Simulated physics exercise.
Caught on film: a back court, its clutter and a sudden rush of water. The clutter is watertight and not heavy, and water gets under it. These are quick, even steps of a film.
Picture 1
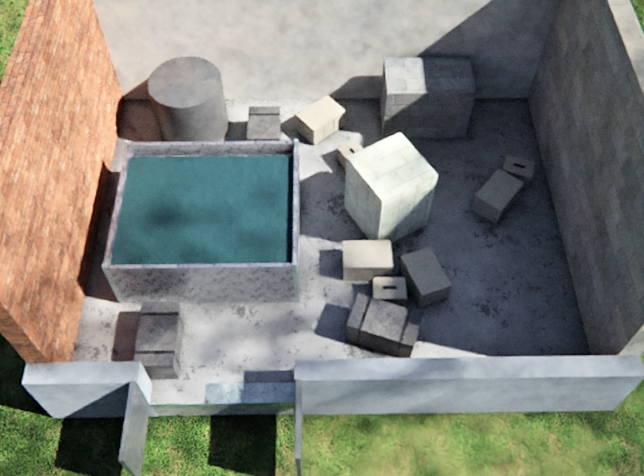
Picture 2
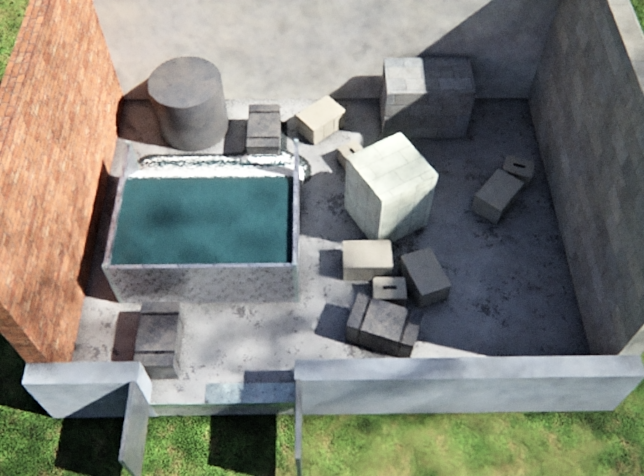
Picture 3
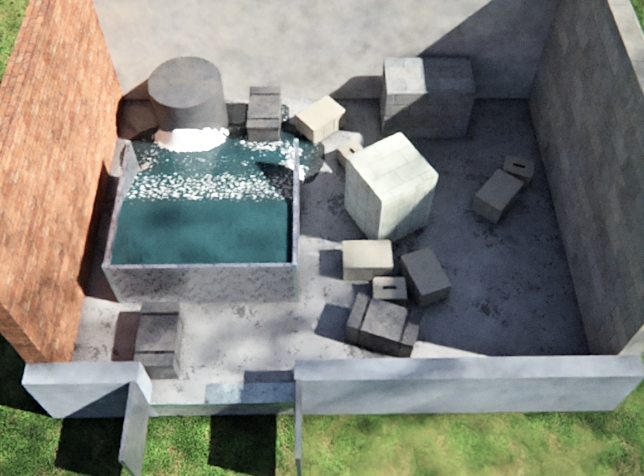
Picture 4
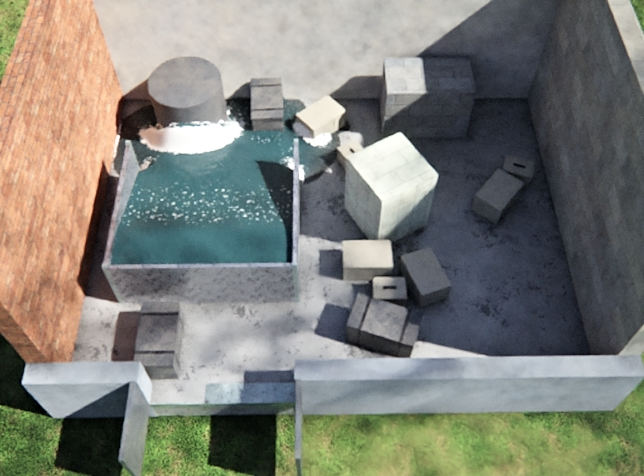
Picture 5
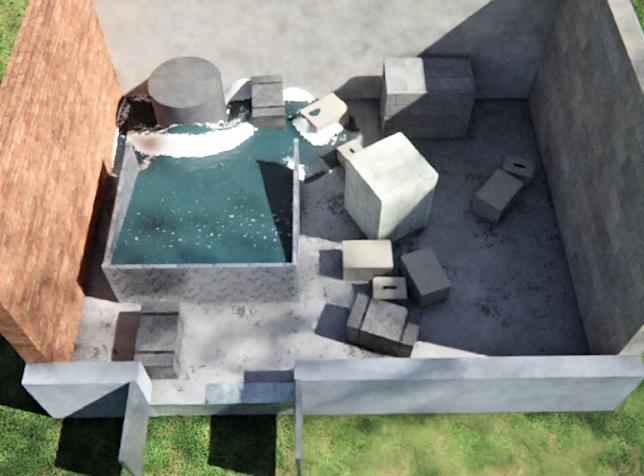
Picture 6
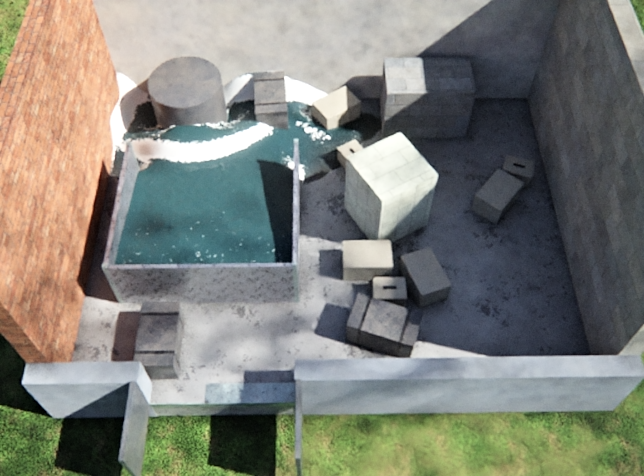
The clip opens on a walled yard with a still, teal pool of water in a raised tank and blocky boxes scattered around. White foam breaks along the tank's back edge, then water pours out behind it, spreading around the round container and nearby boxes, a couple of which shift slightly.
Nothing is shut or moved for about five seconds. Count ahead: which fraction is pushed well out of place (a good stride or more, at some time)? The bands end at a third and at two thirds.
Share: From one to two thirds.
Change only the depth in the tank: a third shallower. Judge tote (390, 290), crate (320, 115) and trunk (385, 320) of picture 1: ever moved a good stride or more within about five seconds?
One after the other: Under that, moved that far, not that far.
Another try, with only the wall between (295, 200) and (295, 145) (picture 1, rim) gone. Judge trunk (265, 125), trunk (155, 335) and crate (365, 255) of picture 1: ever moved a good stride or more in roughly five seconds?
In that order: Never so far, moved that far, yes.
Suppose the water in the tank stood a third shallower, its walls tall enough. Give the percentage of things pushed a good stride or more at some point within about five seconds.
I make it 50 per cent.
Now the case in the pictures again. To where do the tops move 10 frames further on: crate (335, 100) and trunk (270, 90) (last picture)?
Near (359, 77) and (376, 139).
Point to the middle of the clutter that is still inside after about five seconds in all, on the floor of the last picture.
Close to (404, 261).
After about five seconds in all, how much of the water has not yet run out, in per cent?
Near 100 in a hundred.
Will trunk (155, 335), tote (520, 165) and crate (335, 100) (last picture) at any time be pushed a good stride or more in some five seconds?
In that order: Yes, moved that far, pushed that far.
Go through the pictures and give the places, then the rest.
In the first picture, a trunk at (263, 127), on the bottom; a crate at (321, 113), on the bottom; 0 of 10 have shifted.
In the second picture, a trunk at (263, 125) rests on the ground, close to its start; a crate at (321, 113), on the bottom; 0 of 10 have shifted.
In the third picture, a trunk at (264, 106), on the bottom, a stride from its start; a crate at (321, 113), on the bottom; 1 of 10 have shifted.
In the fourth picture, a trunk at (267, 97) rests on the ground, a stride from its start; a crate at (321, 112) rests on the ground; 1 of 10 have shifted.
In the fifth picture, a trunk at (268, 95) floats, a stride from its start; a crate at (325, 110) rests on the ground, close to its start; 2 of 10 have shifted.
In the sixth picture, a trunk at (270, 92) floats, a stride from its start; a crate at (336, 102), on the bottom, close to its start; 2 of 10 have shifted.
A moment on, 2 of 10 are well off their spots; 2 afloat.
Next, 3 of 10 are well off their spots; 2 afloat.
Later, 3 of 10 are well off their spots; 3 afloat.
In the end, 5 of 10 are well off their spots, and 6 have been at some point; 5 afloat.
